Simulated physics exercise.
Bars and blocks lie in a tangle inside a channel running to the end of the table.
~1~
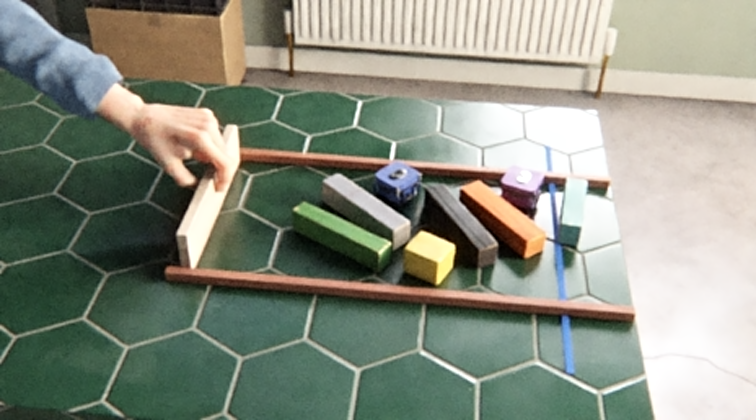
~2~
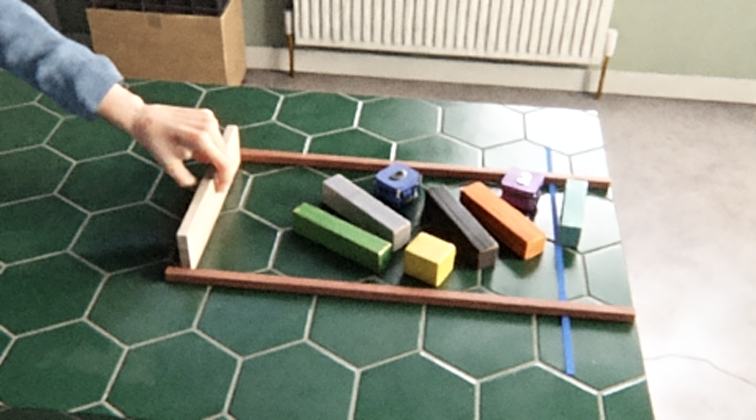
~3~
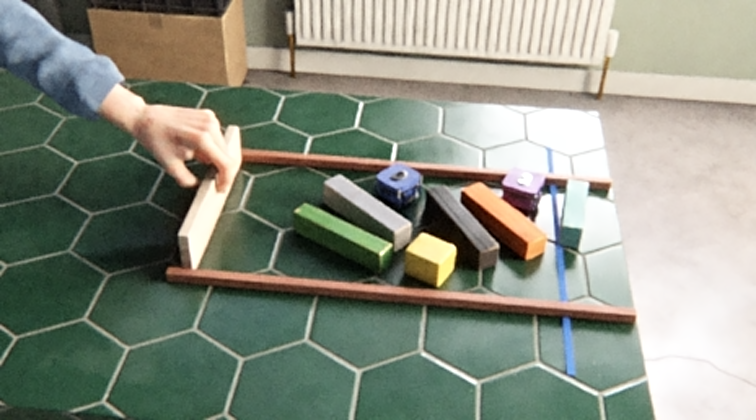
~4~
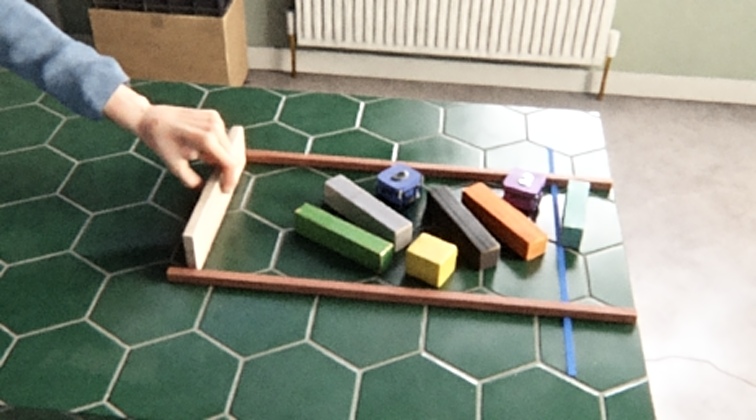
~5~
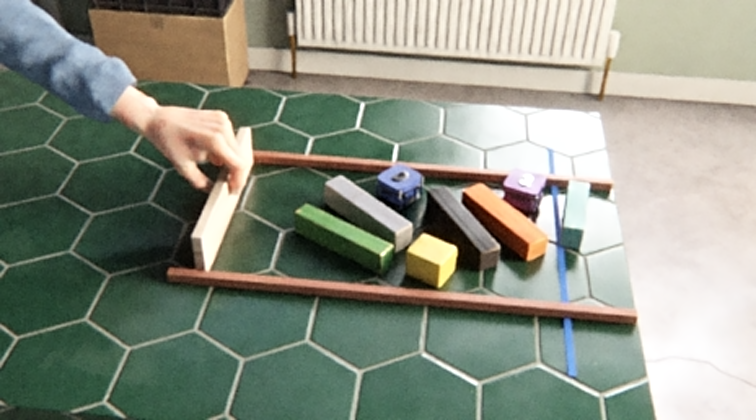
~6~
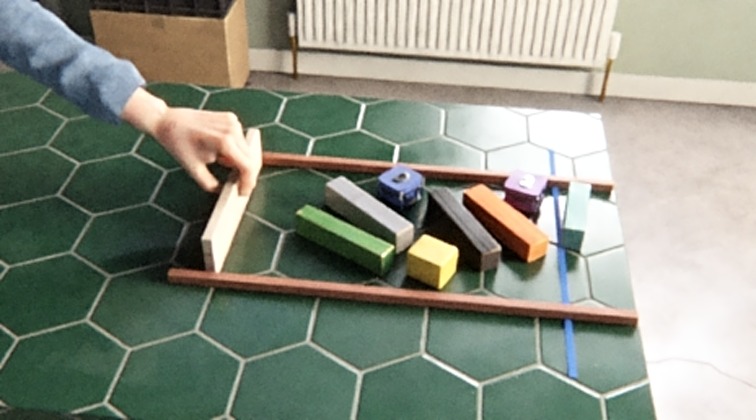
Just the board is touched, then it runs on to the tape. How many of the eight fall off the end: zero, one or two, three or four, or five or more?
Most likely, three or possibly four will tumble down.
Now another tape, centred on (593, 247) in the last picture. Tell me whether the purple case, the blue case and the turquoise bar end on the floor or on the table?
As for the purple case, it ends up falling; the blue case keeps its place; the turquoise bar ends up falling.
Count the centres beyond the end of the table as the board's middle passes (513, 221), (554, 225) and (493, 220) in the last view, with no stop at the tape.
1, 3 and 0.
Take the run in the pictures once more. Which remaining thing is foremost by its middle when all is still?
The black stick ends nearest.
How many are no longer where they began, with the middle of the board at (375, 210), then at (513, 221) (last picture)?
That gives 4 for the first and 8 for the second.
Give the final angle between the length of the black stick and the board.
Close to 25°.
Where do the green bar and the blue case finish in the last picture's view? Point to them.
Roughly (574, 265), and the other roughly (573, 190).
Early on, none off yet; turquoise bar at rest near (576, 215); purple case at rest near (524, 192); orange stick at rest near (504, 222).
A while later, none off yet; turquoise bar at rest near (576, 215); purple case at rest near (524, 192); orange stick moving near (511, 221).
Further along, none off yet; turquoise bar travelled about its own width near (626, 218); purple case travelled well along near (597, 191); orange stick travelled about its own width near (587, 225).
Finally, the number that fall off is three or four; lost, orange stick, purple case and turquoise bar.
